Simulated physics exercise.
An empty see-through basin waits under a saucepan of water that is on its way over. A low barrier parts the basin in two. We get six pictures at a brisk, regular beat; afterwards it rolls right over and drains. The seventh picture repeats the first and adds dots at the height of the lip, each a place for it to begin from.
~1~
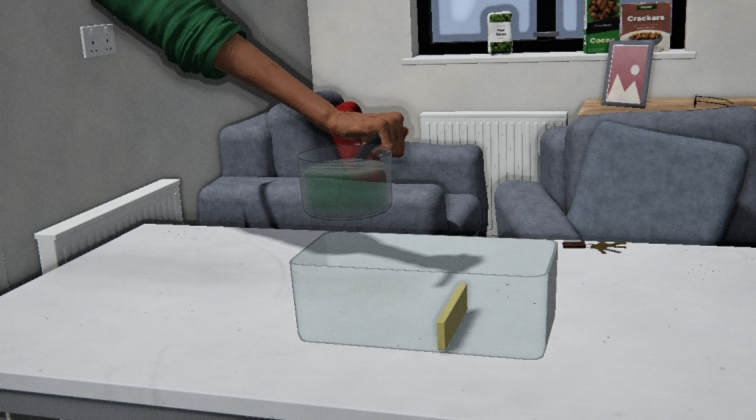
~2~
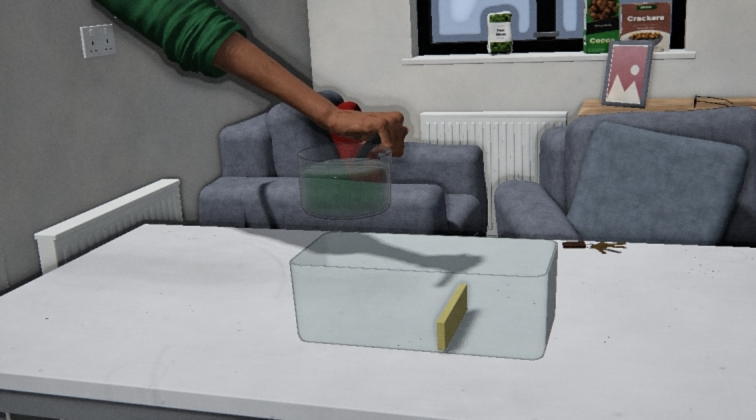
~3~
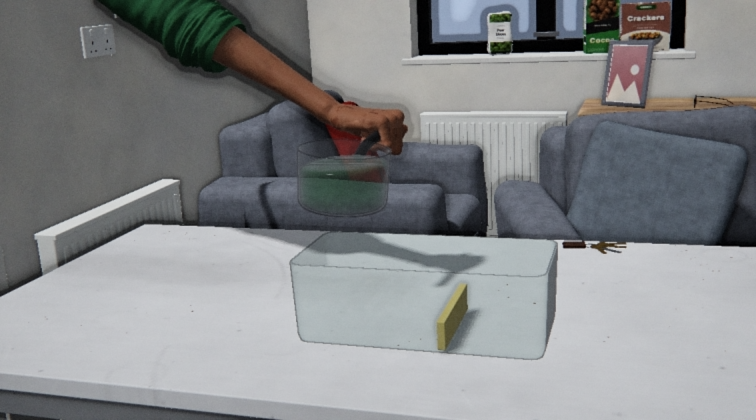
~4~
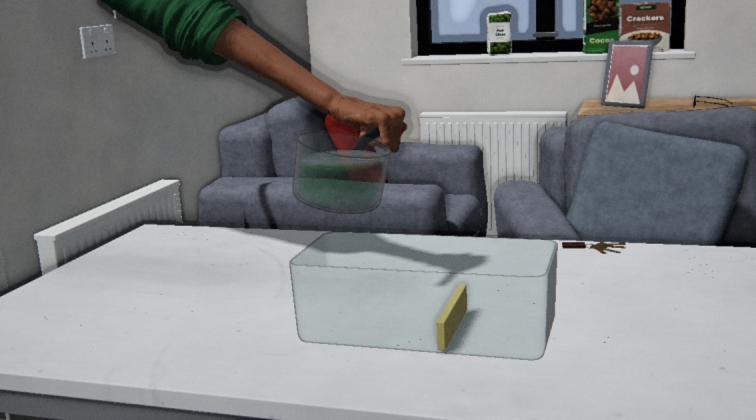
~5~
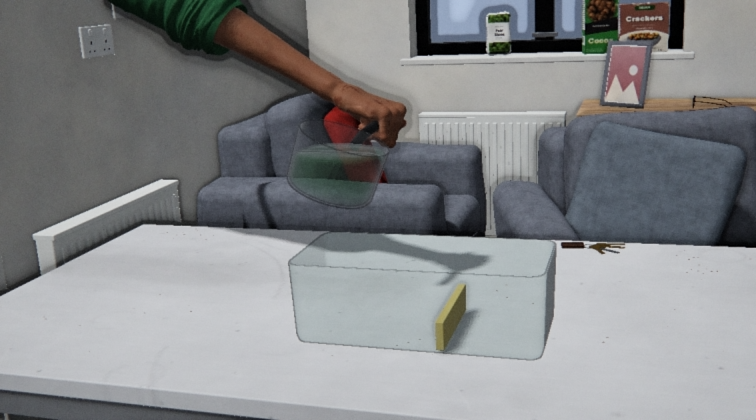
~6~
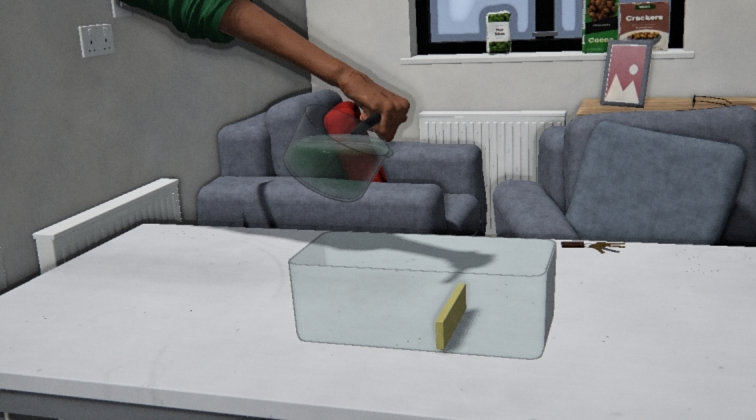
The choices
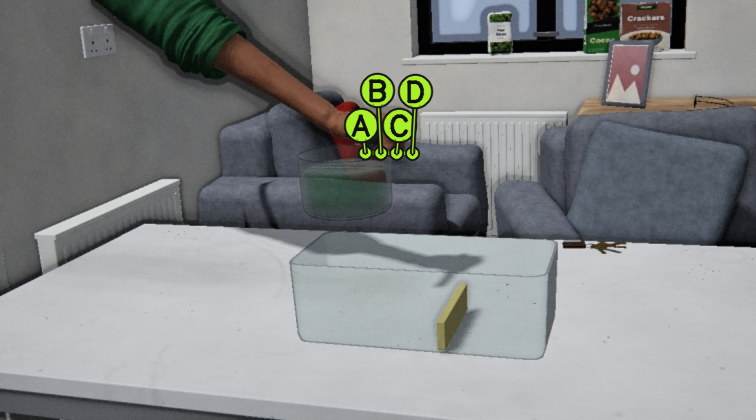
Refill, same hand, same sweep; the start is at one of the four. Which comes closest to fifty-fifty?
Go for A.
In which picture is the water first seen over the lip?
In picture 6.
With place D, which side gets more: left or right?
More ends on the right.
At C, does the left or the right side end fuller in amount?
The right side.
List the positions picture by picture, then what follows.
Upright, lip at (387, 153); basin from (299, 339) to (546, 358); top of the wall at (453, 301); nothing has left yet, in the first picture.
Upright, lip at (387, 153); nothing has left yet, in the second picture.
Tipped about 5°, lip at (387, 153); nothing has left yet, in the third picture.
Tipped about 12°, lip at (387, 153); nothing has left yet, in the fourth picture.
Tipped about 21°, lip at (386, 153); nothing has left yet, in the fifth picture.
Tipped about 31°, lip at (386, 152); water is over the lip, down to (386, 152), in the sixth picture.
In lime, A at (365, 153); B at (380, 153); C at (396, 153); D at (412, 153).
For place A, about 51 % ends left of the wall and 47 % right of it.
For place B, about 14 % ends left of the wall and 85 % right of it.
For place C, about 9 % ends left of the wall and 90 % right of it.
For place D, about 7 % ends left of the wall and 92 % right of it.
